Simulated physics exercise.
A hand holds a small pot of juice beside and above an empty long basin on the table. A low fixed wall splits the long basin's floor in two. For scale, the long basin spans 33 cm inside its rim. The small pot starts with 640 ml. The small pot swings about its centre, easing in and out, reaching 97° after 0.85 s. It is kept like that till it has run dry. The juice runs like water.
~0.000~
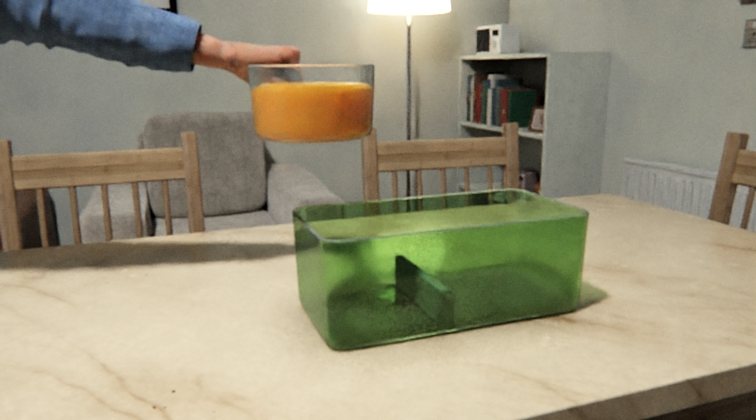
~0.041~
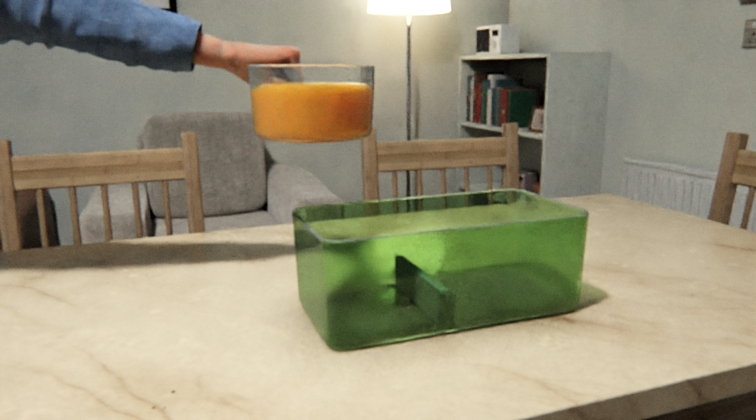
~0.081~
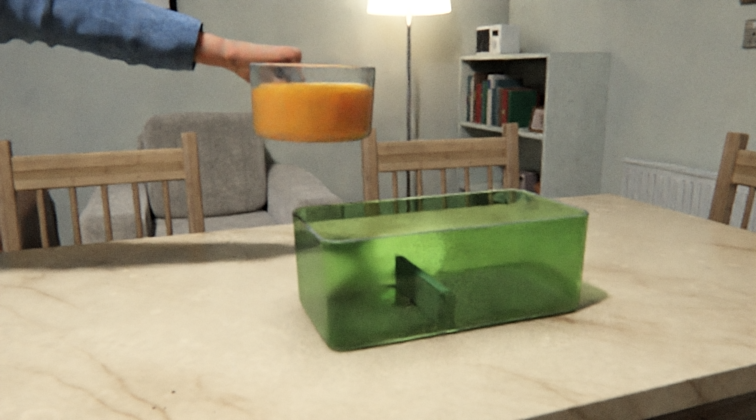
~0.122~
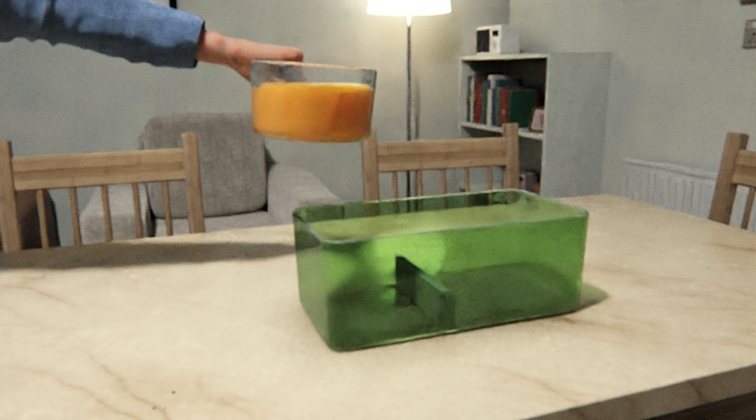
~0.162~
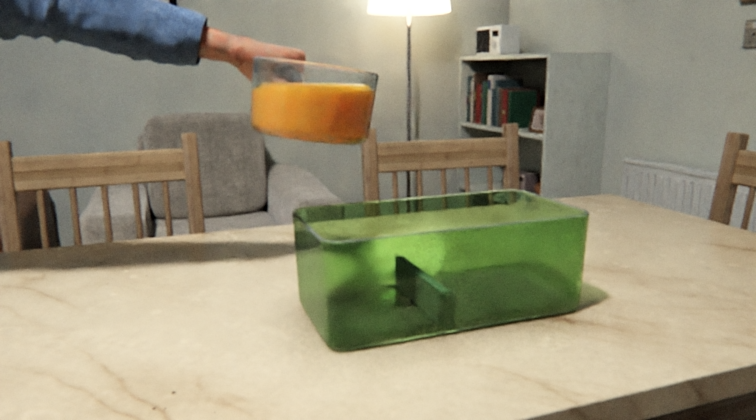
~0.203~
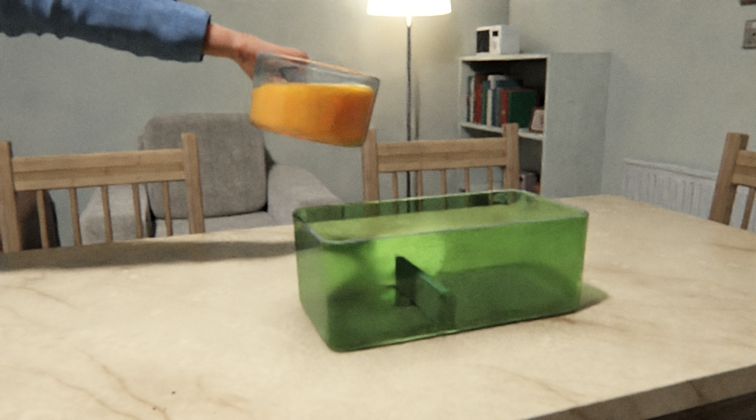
In a room with a marble-topped table, wooden chairs and a lit lamp, a hand holds a clear pot of orange juice above the left part of a long green see-through basin. The pot starts level, then leans slowly and slightly to the right, while the juice stays inside it.
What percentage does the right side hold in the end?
The far part has some 51 per cent.
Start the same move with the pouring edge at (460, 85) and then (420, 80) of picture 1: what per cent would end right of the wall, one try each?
First 95, then 95 per cent.
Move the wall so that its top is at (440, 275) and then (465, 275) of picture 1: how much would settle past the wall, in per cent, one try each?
In turn about 20 and 10 per cent.
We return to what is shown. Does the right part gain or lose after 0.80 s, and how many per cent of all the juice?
The share moves up, by some 4 per cent.
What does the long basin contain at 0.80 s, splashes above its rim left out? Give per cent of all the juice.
Some 72 per cent.
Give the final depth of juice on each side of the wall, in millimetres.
Left about 14 mm, right about 12 mm.
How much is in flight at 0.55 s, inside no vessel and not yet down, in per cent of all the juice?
About 30 per cent.
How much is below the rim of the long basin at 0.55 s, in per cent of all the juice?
Some 6 per cent.
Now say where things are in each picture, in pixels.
In the first frame, it leans 0°; its right rim is at (369, 67); the juice meets the walls at (253, 87) and (365, 84); the long basin's rim runs from (306, 225) to (553, 201); the wall's top is at (421, 274).
In the second frame, it leans 1°; its right rim is at (370, 68); the juice meets the walls at (254, 87) and (365, 85).
In the third frame, it leans 2°; its right rim is at (370, 70); the juice meets the walls at (254, 86) and (366, 85).
In the fourth frame, it leans 5°; its right rim is at (372, 73); the juice meets the walls at (254, 86) and (366, 86).
In the fifth frame, it leans 8°; its right rim is at (373, 77); the juice meets the walls at (255, 87) and (367, 87).
In the sixth frame, it leans 13°; its right rim is at (375, 82); the juice meets the walls at (255, 86) and (370, 88).
After 0.55 s the tilt is 70° and 64 per cent is still to pour, 4 is left of the wall and 2 right of it.
After 0.80 s the tilt is 96° and 16 per cent is still to pour, 24 is left of the wall and 48 right of it.
After 1.06 s the tilt is 97° and 3 per cent is still to pour, 44 is left of the wall and 50 right of it.
After 1.35 s the tilt is 97° and 0 per cent is still to pour, 47 is left of the wall and 51 right of it.
In the end 48 per cent lies left of the wall, 51 right of it and 1 outside.
